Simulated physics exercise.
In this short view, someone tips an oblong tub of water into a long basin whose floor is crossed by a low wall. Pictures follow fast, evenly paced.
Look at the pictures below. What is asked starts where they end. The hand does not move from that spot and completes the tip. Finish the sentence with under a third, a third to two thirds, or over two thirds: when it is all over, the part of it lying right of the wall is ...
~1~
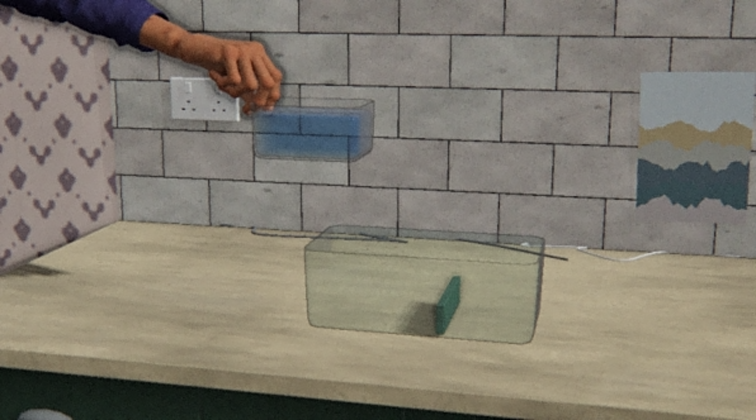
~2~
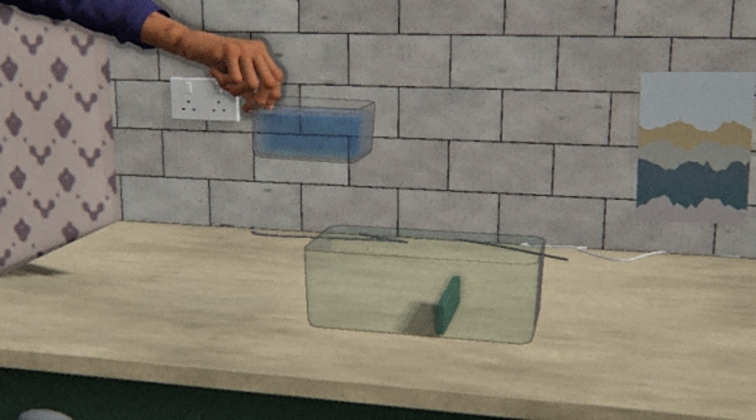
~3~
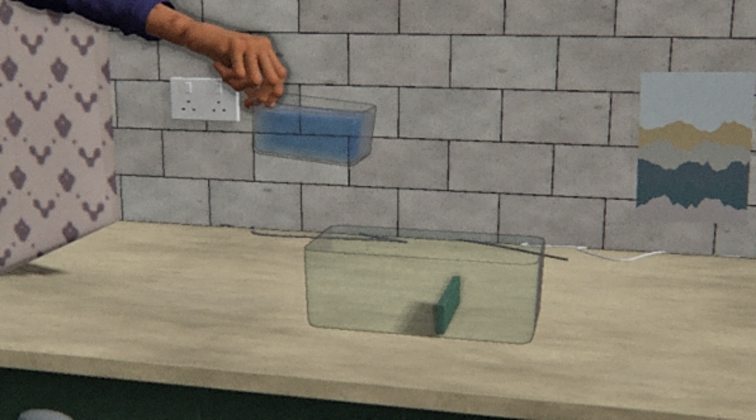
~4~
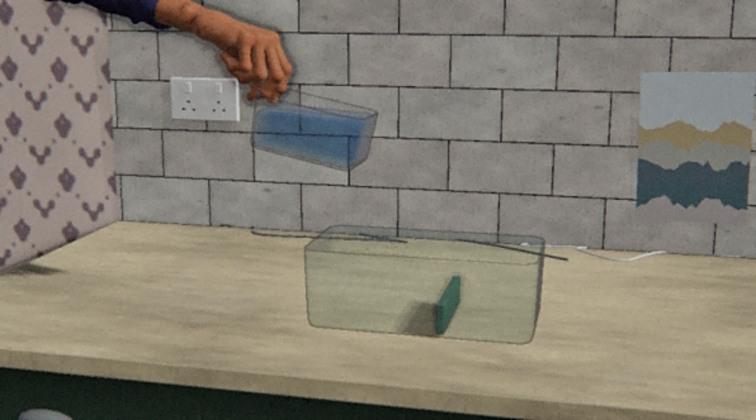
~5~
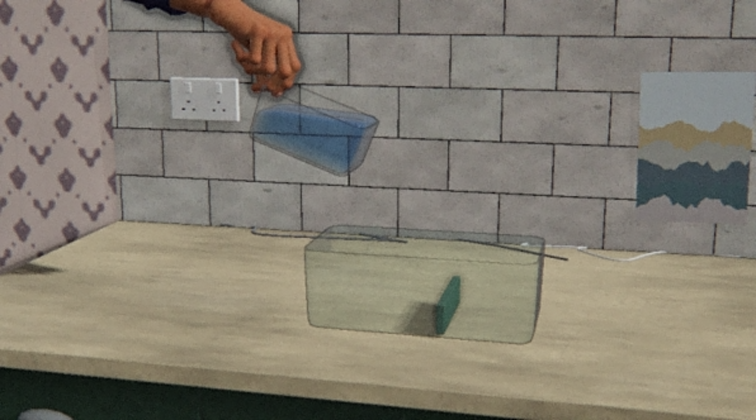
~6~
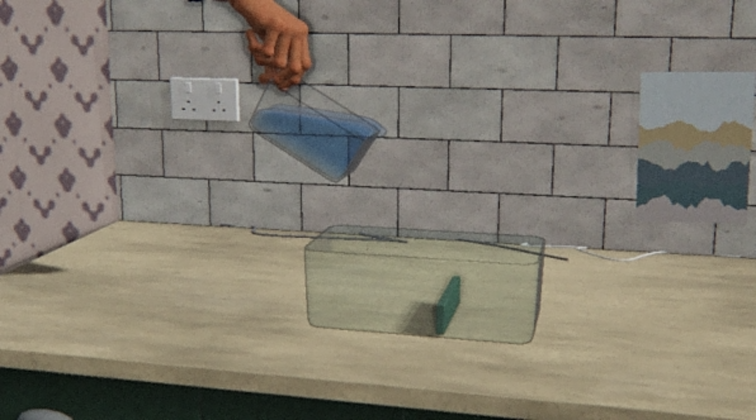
... under a third.
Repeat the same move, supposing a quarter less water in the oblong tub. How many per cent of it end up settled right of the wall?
10 per cent.
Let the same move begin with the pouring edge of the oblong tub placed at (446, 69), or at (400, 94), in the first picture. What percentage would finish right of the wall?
Start one gives some 65 %, start two some 45 %.
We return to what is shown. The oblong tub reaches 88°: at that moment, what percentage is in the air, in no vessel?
Airborne fraction: Approx. 50 %.
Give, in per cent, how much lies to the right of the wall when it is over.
Roughly 10 %.
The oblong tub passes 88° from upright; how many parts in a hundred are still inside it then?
Looks like roughly 20 percent is still held.
A moment on, the oblong tub is tipped on its side and 22 per cent is still to pour, 30 is left of the wall and 0 right of it.
Next, the oblong tub is tipped right over and 6 per cent is still to pour, 77 is left of the wall and 3 right of it.
Then the oblong tub is tipped right over and 1 per cent is still to pour, 83 is left of the wall and 9 right of it.
Later the oblong tub is tipped right over and 0 per cent is still to pour, 84 is left of the wall and 10 right of it.
At rest 83 per cent lies left of the wall, 11 right of it and 6 outside.
